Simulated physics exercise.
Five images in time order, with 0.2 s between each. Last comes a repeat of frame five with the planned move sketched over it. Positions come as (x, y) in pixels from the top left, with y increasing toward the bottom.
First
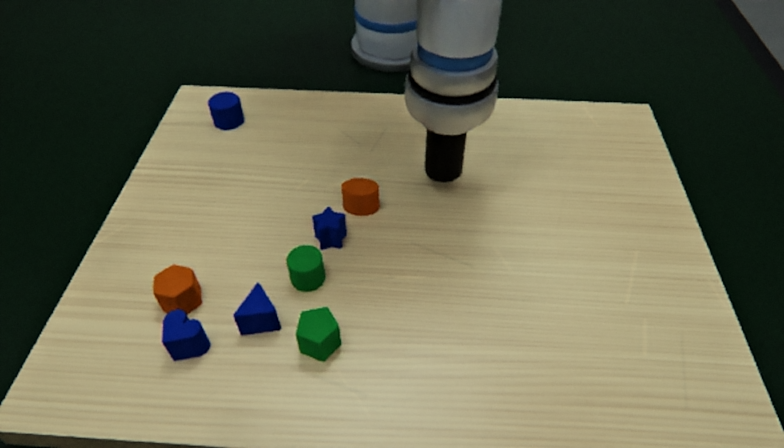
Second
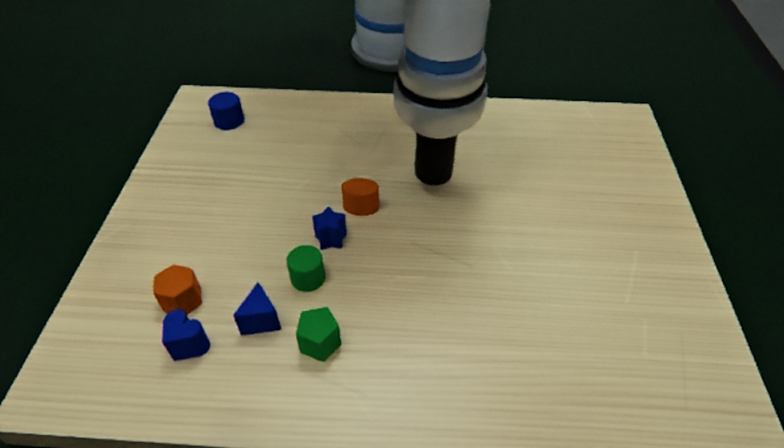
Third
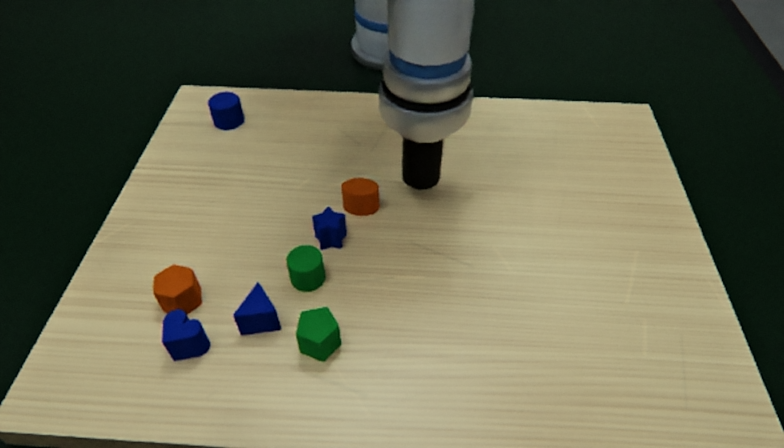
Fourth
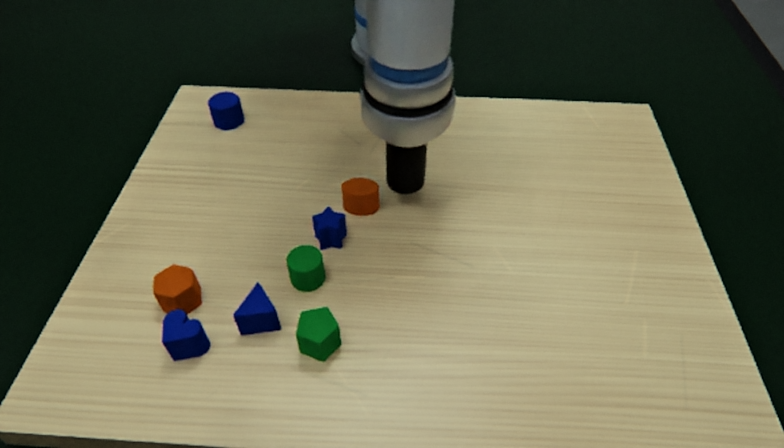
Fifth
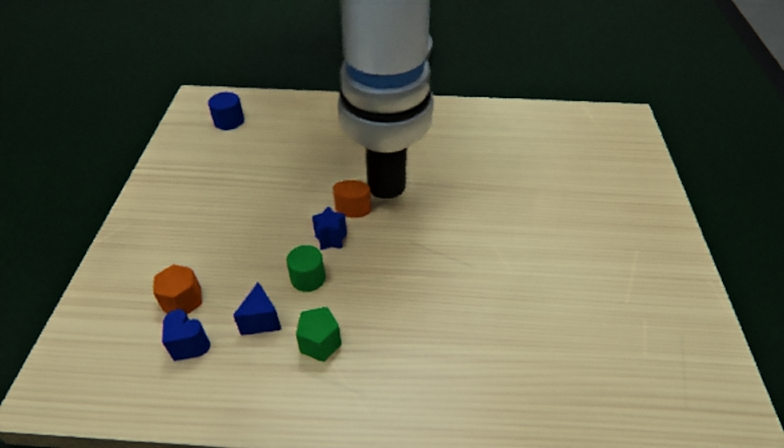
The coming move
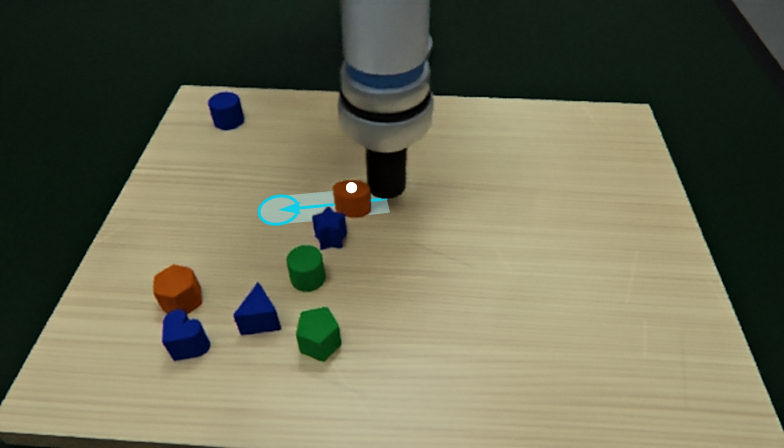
On a pale wooden tabletop, a robot arm's black stick moves left and nudges an orange cylinder slightly left among scattered blocks.
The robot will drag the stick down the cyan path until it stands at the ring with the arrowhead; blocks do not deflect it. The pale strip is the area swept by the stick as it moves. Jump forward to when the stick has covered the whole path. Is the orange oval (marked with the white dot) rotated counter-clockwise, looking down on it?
The answer is yes.
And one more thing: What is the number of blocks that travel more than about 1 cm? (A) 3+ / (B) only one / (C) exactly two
My answer is option B.
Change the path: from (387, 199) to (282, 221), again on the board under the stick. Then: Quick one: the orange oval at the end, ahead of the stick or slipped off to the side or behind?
Kept ahead.
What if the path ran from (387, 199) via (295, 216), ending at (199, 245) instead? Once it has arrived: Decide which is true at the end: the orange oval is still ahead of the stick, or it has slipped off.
The stick should keep driving it forward.
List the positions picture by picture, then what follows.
Tip of the stick (443, 170), middles of tops, blue star block (328, 218), orange oval (360, 186), in the first picture.
Stick (434, 173), nothing pushed, in the second picture.
Stick (421, 177), nothing pushed, in the third picture.
Stick (405, 181), nothing pushed, in the fourth picture.
Stick (386, 186), blue star block (328, 218), orange oval (352, 188), in the fifth picture.
The line goes from (387, 199) directly to (279, 210); the dot is on the orange oval.
The first path, step by step. One third of the way, stick (349, 190); orange oval (314, 195).
Two thirds of the way, stick (313, 194); orange oval (278, 203), turned 30° anticlockwise.
At the end, stick (276, 197); blue star block unmoved; orange oval (249, 214), turned 70° anticlockwise.
